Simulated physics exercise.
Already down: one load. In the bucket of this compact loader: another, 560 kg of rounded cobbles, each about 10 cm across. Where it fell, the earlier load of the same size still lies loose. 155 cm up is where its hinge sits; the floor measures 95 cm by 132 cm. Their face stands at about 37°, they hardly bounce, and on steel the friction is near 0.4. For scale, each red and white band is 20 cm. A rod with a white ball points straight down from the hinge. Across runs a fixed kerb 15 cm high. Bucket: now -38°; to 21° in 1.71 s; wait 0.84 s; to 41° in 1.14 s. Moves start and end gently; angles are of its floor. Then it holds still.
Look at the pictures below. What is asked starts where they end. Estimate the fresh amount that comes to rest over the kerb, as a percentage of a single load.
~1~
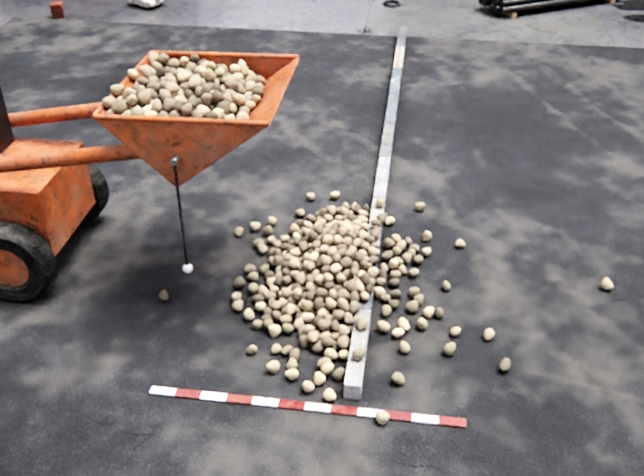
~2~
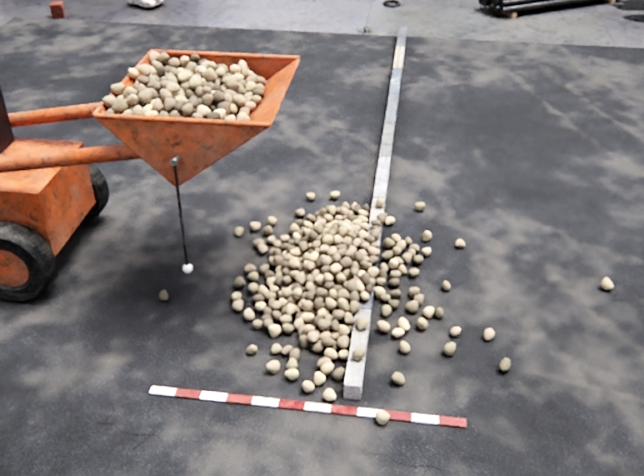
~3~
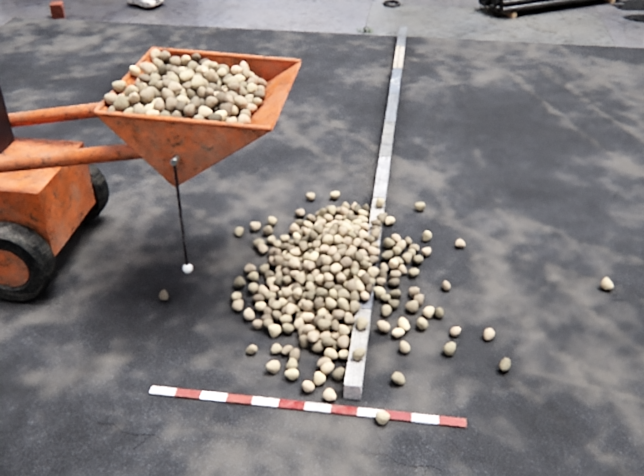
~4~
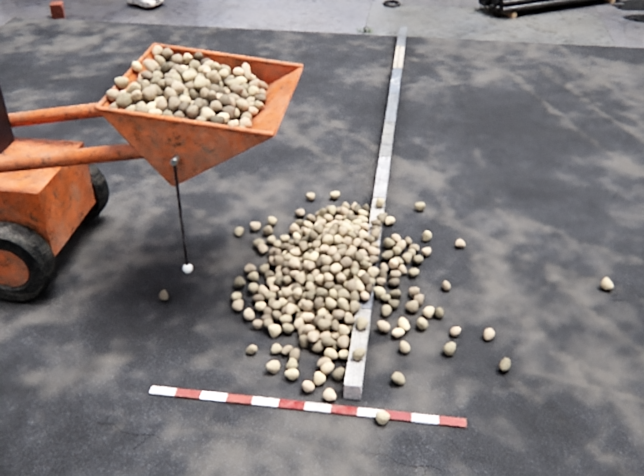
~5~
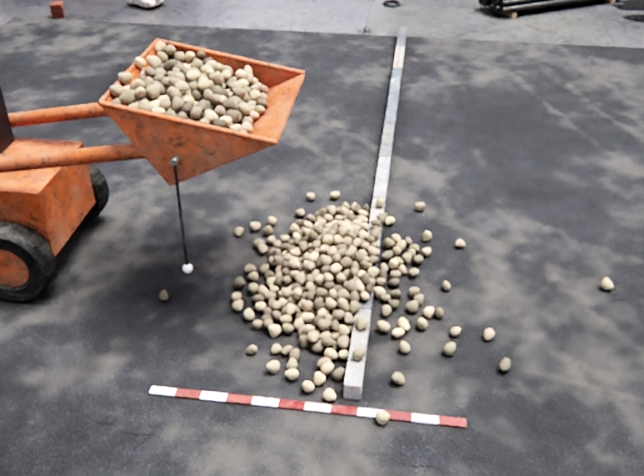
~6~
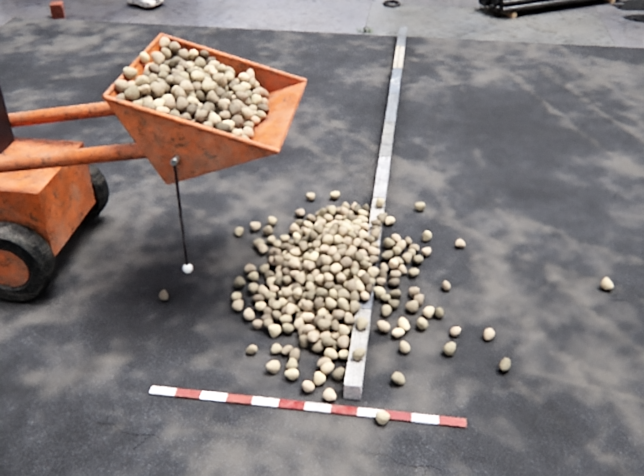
About 26 per cent of a load.
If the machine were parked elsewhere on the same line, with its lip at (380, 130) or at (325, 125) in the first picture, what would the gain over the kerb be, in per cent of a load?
The first would add around 100 per cent, the second around 80 per cent.
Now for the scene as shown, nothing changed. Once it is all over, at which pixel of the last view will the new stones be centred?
The middle lies near (326, 261) in the last picture.
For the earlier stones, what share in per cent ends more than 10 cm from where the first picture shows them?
10 %.
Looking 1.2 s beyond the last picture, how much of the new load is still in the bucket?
That works out to about 75 %.
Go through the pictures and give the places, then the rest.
Lip at (269, 124), floor tilted -38°, highest stones at (172, 73). The earlier load is highest near (340, 246), 31 cm above ground level, 90 % on this side of the kerb, 10 % over the kerb, in the first picture.
Lip at (270, 125), floor tilted -37°, highest stones at (172, 73), in the second picture.
The bucket is at -35°, its lip at (271, 129); the top of the load is at (168, 68), in the third picture.
The bucket is at -31°, its lip at (274, 135); the top of the load is at (171, 67), in the fourth picture.
Lip at (276, 143), floor tilted -27°, highest stones at (160, 62), in the fifth picture.
The bucket is at -21°, its lip at (279, 152); the top of the load is at (161, 58), in the sixth picture.
Then, 0.7 s after the last picture the floor is at 12°; in per cent of one load, 100 in the bucket, 90 on this side of the kerb, 10 over the kerb; the foremost stones are at (482, 311).
Then, 1.2 s after the last picture the floor is at 21°; in per cent of one load, 77 in the bucket, 113 on this side of the kerb, 10 over the kerb; the foremost stones are at (482, 311).
Then, 3.5 s after the last picture the floor is at 41°; in per cent of one load, 0 in the bucket, 164 on this side of the kerb, 36 over the kerb; the foremost stones are at (525, 307).
Then, 6.4 s after the last picture the floor is at 41°; in per cent of one load, 0 in the bucket, 164 on this side of the kerb, 36 over the kerb; the foremost stones are at (525, 307). Net gain over the kerb, 26.
